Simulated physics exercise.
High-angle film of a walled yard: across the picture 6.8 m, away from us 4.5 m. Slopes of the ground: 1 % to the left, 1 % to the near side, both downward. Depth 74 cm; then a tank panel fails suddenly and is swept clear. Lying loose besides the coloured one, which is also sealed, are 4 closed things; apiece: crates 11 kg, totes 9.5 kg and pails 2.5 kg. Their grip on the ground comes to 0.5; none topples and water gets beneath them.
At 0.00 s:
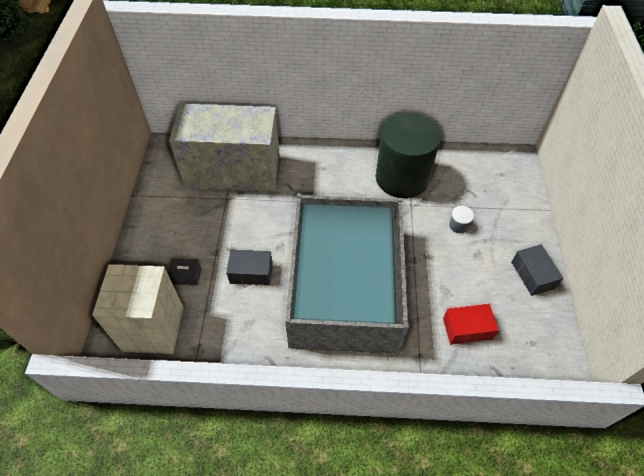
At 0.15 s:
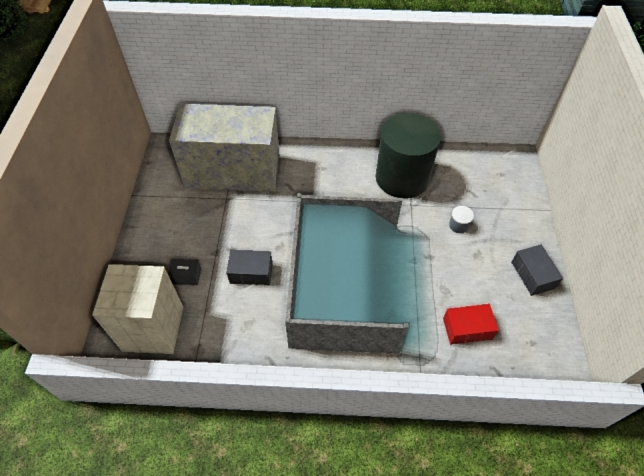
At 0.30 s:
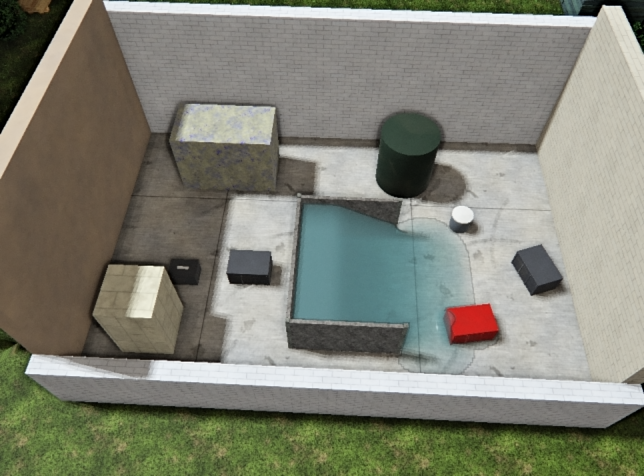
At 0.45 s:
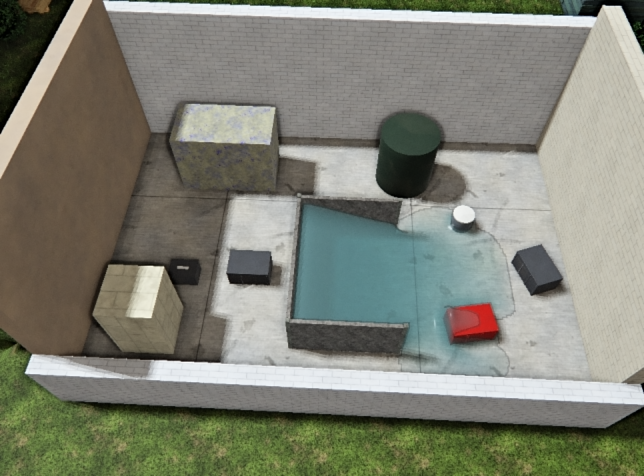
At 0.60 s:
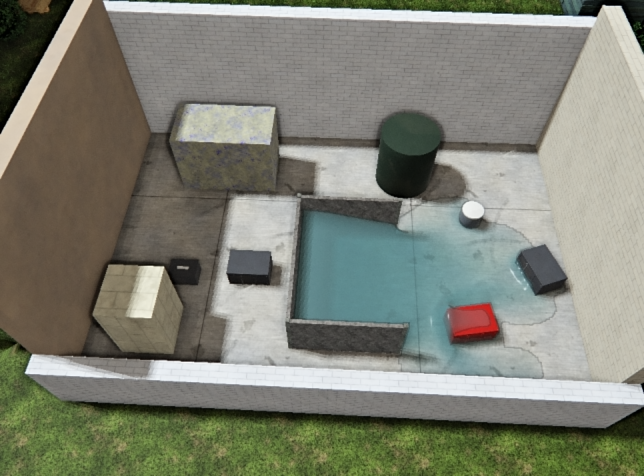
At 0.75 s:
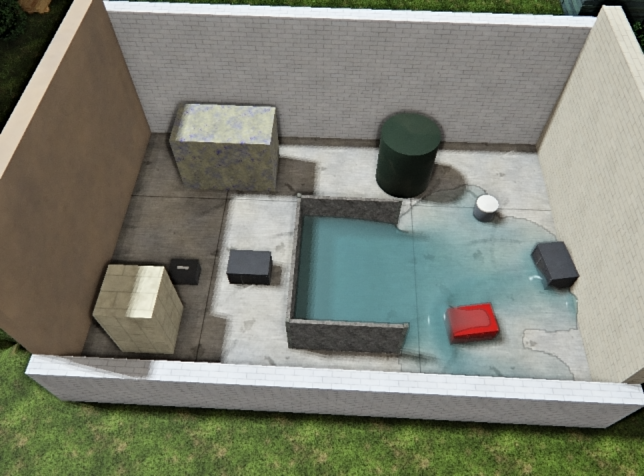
At the start, a raised rectangular tank of water stands full in a walled yard, with boxes and a white pail around it. Its right side opens and water spreads rightward across the ground, flowing around the red crate, which stays put, while the pail and a dark box shift slightly right.
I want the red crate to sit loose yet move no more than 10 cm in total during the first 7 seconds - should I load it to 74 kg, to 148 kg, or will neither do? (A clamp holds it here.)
Go to 148 kg.
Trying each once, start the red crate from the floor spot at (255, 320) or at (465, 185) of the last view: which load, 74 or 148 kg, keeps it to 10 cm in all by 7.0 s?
Order kept: Light pick works, light pick works.
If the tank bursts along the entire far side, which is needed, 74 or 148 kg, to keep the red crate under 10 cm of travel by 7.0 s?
Then even the small mass works.
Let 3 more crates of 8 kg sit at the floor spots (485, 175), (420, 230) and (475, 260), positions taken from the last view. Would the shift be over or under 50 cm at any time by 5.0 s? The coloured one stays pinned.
First one went beyond, second went beyond, third went beyond.
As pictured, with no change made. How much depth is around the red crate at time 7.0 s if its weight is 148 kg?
Close to 10 cm deep.
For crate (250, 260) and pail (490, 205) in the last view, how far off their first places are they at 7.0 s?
80 cm, 450 cm.
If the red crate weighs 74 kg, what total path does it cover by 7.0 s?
About 120 cm altogether.
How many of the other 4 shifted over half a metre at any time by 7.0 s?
My count gives 3.
After 1.4 s the red crate would be 60 cm from its start with 74 kg and 0 cm from its start with 148 kg; 16 cm of water round it then.
After 3.1 s the red crate would be 30 cm from its start with 74 kg and 0 cm from its start with 148 kg; 18 cm of water round it then.
After 4.9 s the red crate would be 28 cm from its start with 74 kg and 0 cm from its start with 148 kg; 10 cm of water round it then.
After 7.0 s the red crate would be 28 cm from its start with 74 kg and 0 cm from its start with 148 kg; 10 cm of water round it then.
